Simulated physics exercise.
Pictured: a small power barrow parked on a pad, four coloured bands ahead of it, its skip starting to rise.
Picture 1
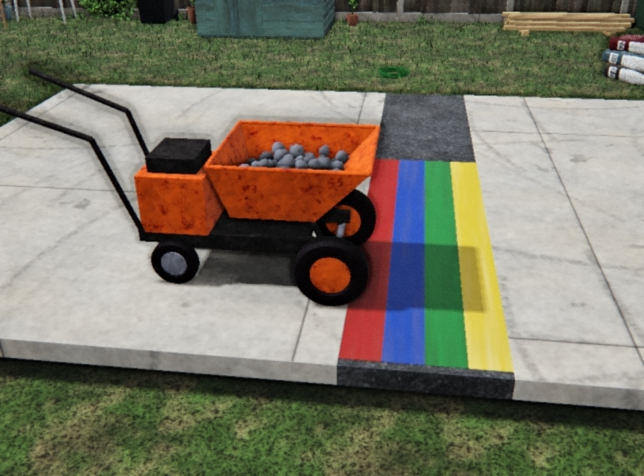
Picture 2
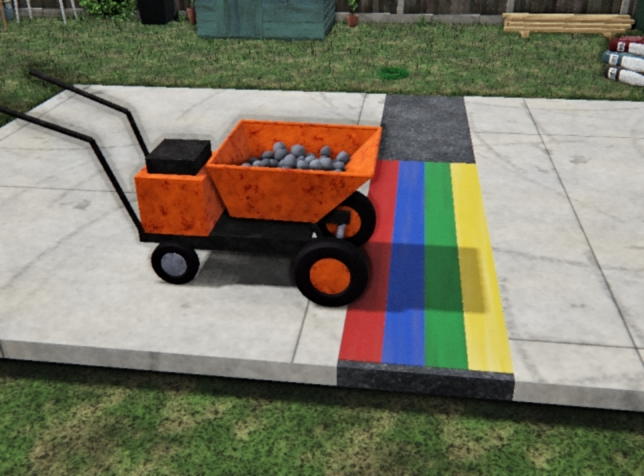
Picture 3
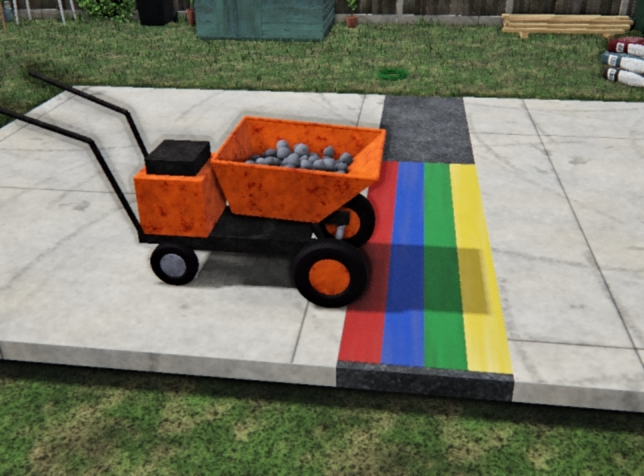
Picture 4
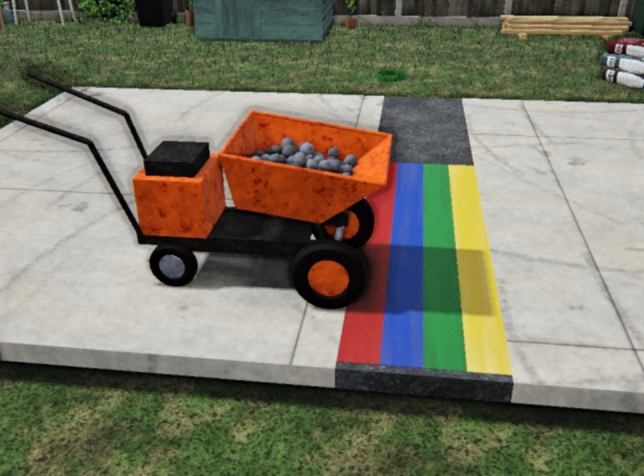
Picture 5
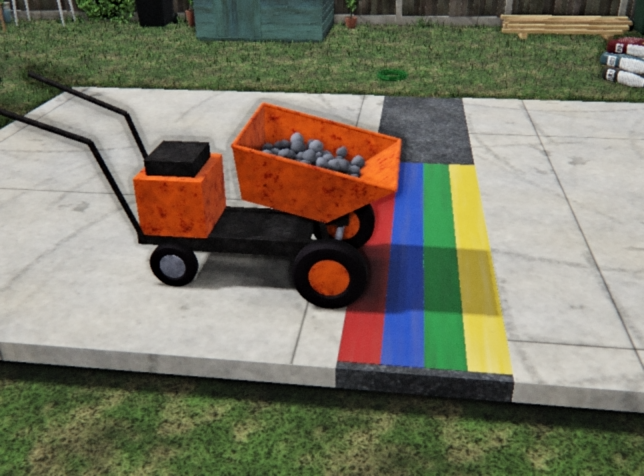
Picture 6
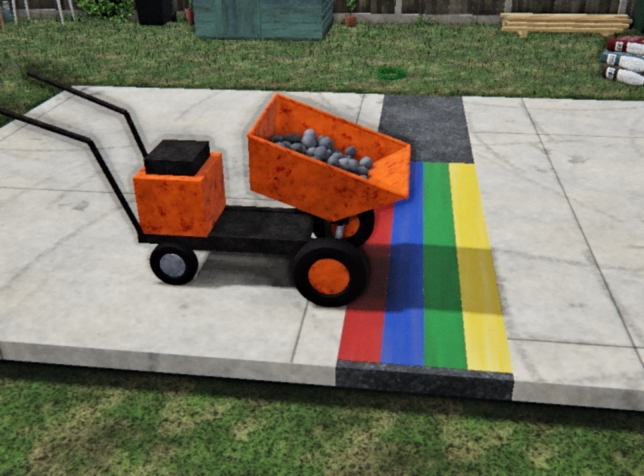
A concrete pad between strips of grass in a fenced yard is seen from slightly above and to the side. An orange barrow with black handles and wheels stands left of centre, its skip holding grey cobbles, with red, blue, green and yellow bands to the right. The skip slowly lifts at its left end and tilts rightward, its cobbles still inside, while the wheels and camera stay still.
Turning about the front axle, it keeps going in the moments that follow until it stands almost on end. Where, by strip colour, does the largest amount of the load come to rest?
On the yellow strip.
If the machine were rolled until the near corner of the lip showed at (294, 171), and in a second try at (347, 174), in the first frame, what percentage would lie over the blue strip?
I'd expect close to 40 per cent and then close to 10 per cent.
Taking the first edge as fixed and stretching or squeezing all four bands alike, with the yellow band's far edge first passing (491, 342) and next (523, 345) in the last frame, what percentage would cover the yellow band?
Shares in order: Close to 30 %; close to 40 %.
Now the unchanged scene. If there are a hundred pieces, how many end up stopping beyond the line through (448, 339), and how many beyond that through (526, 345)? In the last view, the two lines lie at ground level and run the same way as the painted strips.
In order: 100 per cent, then 30 per cent.
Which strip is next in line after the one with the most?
That would be the strip in green.
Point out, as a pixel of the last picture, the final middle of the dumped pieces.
Roughly pixel (489, 279).
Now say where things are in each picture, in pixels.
Lip of the skip near (370, 175), level; top of the load near (271, 175), round cobbles; red strip near (364, 328); blue strip near (404, 331); green strip near (445, 334); yellow strip near (487, 337), in the first picture.
Lip of the skip near (372, 176), level; top of the load near (273, 175), in the second picture.
Lip of the skip near (377, 179), tipped barely; top of the load near (269, 163), in the third picture.
Lip of the skip near (384, 185), tipped a little; top of the load near (275, 160), in the fourth picture.
Lip of the skip near (395, 190), tipped a little; top of the load near (273, 160), in the fifth picture.
Lip of the skip near (406, 197), tipped clearly; top of the load near (284, 153); red strip near (363, 329); blue strip near (403, 332); green strip near (444, 335); yellow strip near (486, 338), in the sixth picture.
Shortly afterwards, skip tipped steeply; the whole lot in the skip.
Next, skip tipped steeply; the bulk in the skip; a little over the green strip; a little over the yellow strip.
Some moments later, skip tipped right over; a little in the skip; a little over the green strip; near half over the yellow strip; near a third off the paint.
In the end, skip tipped right over; none at all over the red strip; none at all over the blue strip; a little over the green strip; near half over the yellow strip; near a third off the paint.
